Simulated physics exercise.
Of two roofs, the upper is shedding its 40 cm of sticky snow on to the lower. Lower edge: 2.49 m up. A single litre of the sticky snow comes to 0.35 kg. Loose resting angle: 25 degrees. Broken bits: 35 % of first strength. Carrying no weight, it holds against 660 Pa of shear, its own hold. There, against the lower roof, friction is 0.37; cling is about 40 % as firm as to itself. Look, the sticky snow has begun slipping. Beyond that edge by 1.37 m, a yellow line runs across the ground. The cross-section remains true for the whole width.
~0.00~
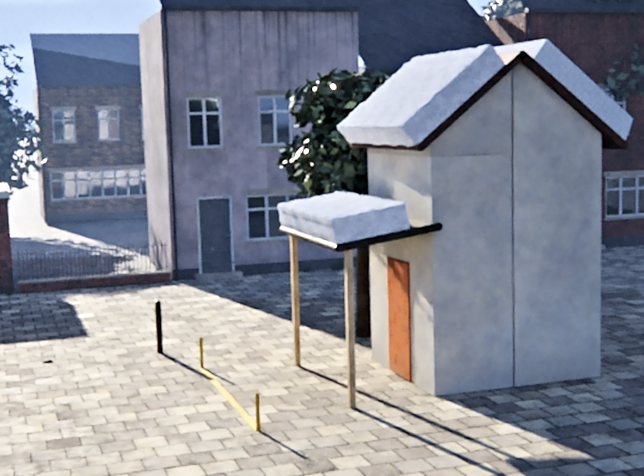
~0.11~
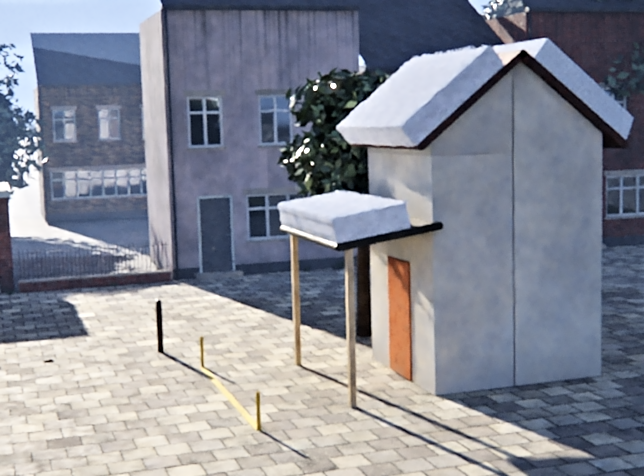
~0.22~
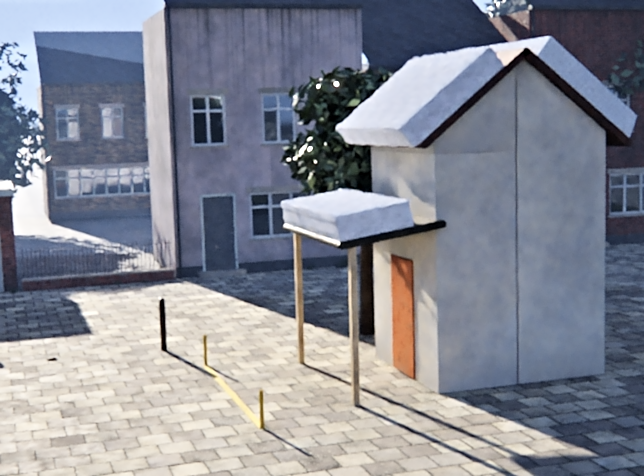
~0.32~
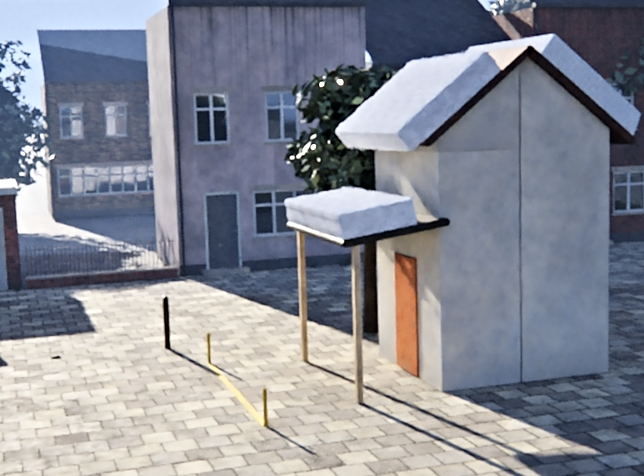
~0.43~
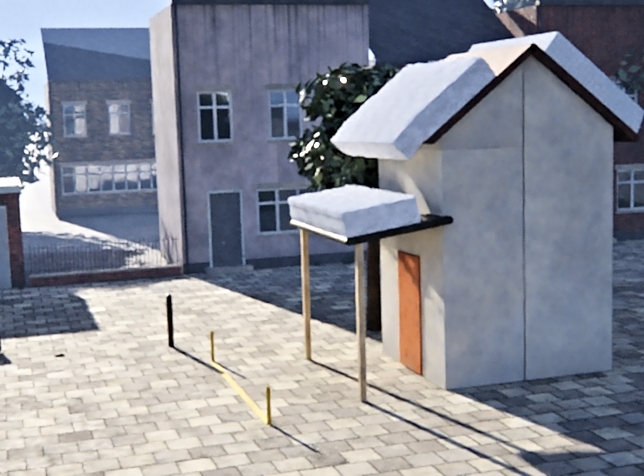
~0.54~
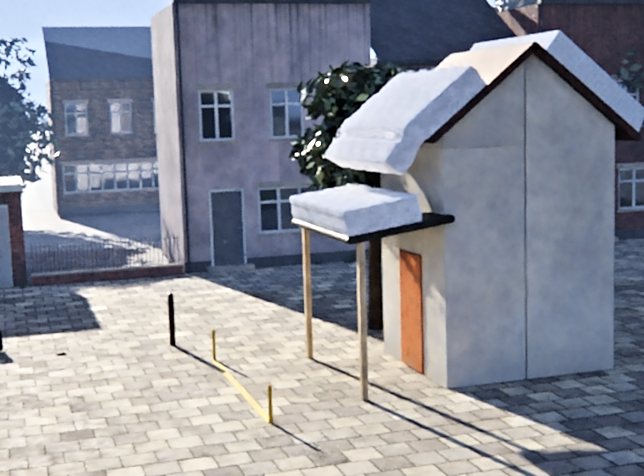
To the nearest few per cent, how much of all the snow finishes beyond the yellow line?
Roughly 47 %.
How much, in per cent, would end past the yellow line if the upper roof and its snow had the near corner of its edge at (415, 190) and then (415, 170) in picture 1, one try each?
In that order: 10 %, 35 %.
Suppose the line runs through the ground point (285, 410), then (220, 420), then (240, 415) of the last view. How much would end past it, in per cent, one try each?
About 55 %, 30 %, 40 %.
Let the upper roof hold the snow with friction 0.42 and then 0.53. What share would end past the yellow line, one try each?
I'd say 35 %, followed by 25 %.
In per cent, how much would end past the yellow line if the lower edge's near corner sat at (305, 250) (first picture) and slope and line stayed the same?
40 %.
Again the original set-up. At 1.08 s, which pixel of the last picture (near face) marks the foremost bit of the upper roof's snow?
Near (314, 224), I'd say.
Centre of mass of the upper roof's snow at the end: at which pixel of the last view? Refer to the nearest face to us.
Roughly pixel (227, 385) on the near face.
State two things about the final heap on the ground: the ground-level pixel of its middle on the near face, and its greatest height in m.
The heap centres close to (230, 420) and stands about 0.3 m tall.
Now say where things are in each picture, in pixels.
In the first frame, leading edge of the sticky snow at (416, 118).
In the second frame, leading edge of the sticky snow at (415, 118), its middle shifted 2.8 cm, 1 % of it past the upper edge, in one piece.
In the third frame, leading edge of the sticky snow at (414, 120), its middle shifted 11 cm, 6 % of it past the upper edge, in one piece.
In the fourth frame, leading edge of the sticky snow at (412, 140), its middle shifted 24 cm, 14 % of it past the upper edge, in one piece.
In the fifth frame, leading edge of the sticky snow at (406, 128), its middle shifted 43 cm, 24 % of it past the upper edge, cracking.
In the sixth frame, leading edge of the sticky snow at (397, 142), its middle shifted 67 cm, 38 % of it past the upper edge, cracking.
After 1.08 s, none is below the lower edge and 0 % is past the line.
After 1.72 s, 66 % is below the lower edge and 35 % is past the line.
After 2.36 s, 70 % is below the lower edge and 47 % is past the line.
After 3.00 s, 70 % is below the lower edge and 47 % is past the line.
After 3.10 s, at the end, 70 % is below the lower edge and 47 % is past the line.
